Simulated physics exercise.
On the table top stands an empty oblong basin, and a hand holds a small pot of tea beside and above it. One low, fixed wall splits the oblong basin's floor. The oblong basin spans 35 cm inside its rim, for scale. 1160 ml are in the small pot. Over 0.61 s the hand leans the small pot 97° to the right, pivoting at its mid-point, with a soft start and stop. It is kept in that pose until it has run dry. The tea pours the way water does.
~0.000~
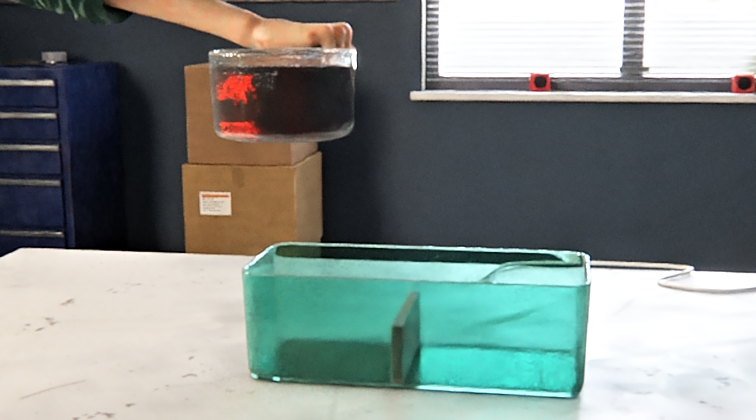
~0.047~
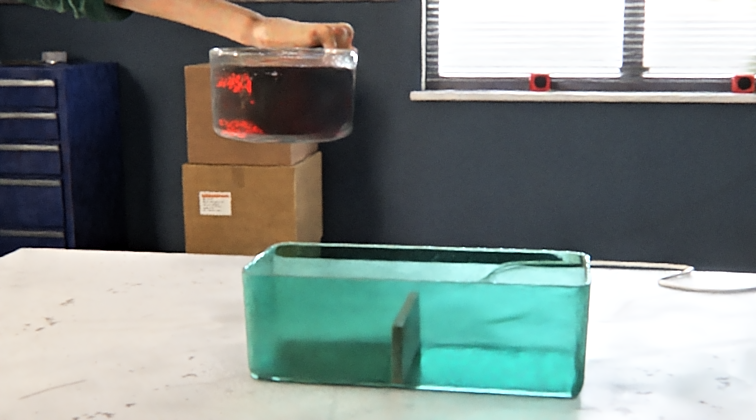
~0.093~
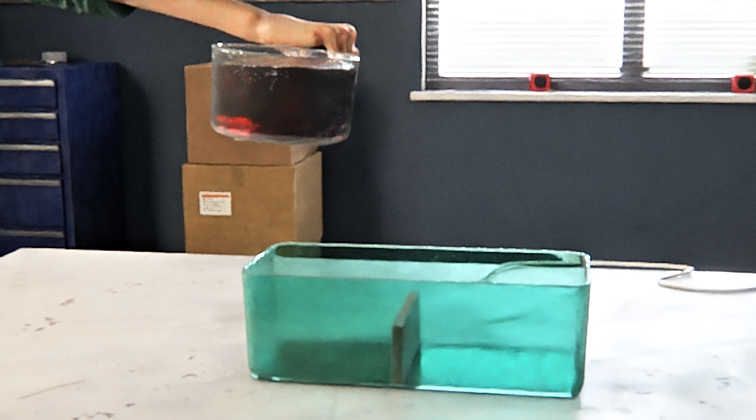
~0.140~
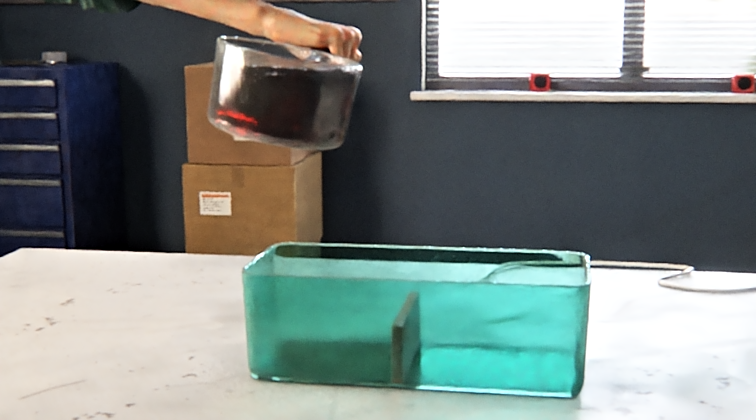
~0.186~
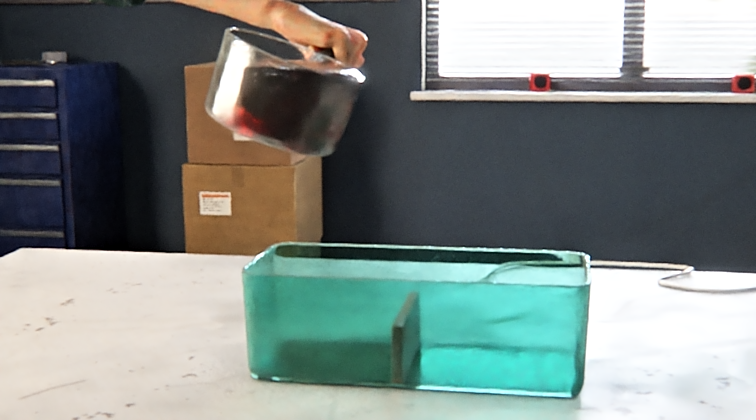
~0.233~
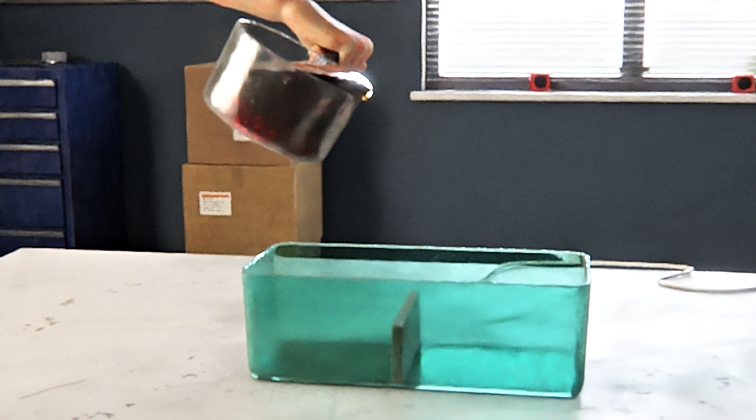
A hand holding a small clear pot of dark tea above an oblong green basin, slowly leaning it to the right.
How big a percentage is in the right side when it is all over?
Roughly 67 per cent is in the right side.
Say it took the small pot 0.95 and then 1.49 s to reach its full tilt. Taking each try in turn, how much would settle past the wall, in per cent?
I'd expect close to 70 per cent and then close to 75 per cent.
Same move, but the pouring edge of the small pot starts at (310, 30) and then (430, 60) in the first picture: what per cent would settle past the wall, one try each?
Result: 25 per cent, then 90 per cent.
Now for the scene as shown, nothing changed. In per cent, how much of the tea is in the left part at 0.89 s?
Roughly 24 in a hundred.
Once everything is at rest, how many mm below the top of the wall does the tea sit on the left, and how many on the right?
Near 44 mm for the left and near 30 mm for the right.
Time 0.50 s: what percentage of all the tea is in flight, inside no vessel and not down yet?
46 per cent.
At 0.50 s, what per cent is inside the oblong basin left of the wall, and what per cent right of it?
I'd say some 1 in a hundred on the left and 14 on the right.
Then, 0.50 s in, the tilt is 89° and 40 per cent is still to pour, 1 is left of the wall and 14 right of it.
Then, 0.69 s in, the tilt is 97° and 11 per cent is still to pour, 13 is left of the wall and 63 right of it.
Then, 0.89 s in, the tilt is 97° and 3 per cent is still to pour, 24 is left of the wall and 62 right of it.
Then, 1.11 s in, the tilt is 97° and 1 per cent is still to pour, 29 is left of the wall and 67 right of it.
Finally, 31 per cent lies left of the wall, 67 right of it and 2 outside.
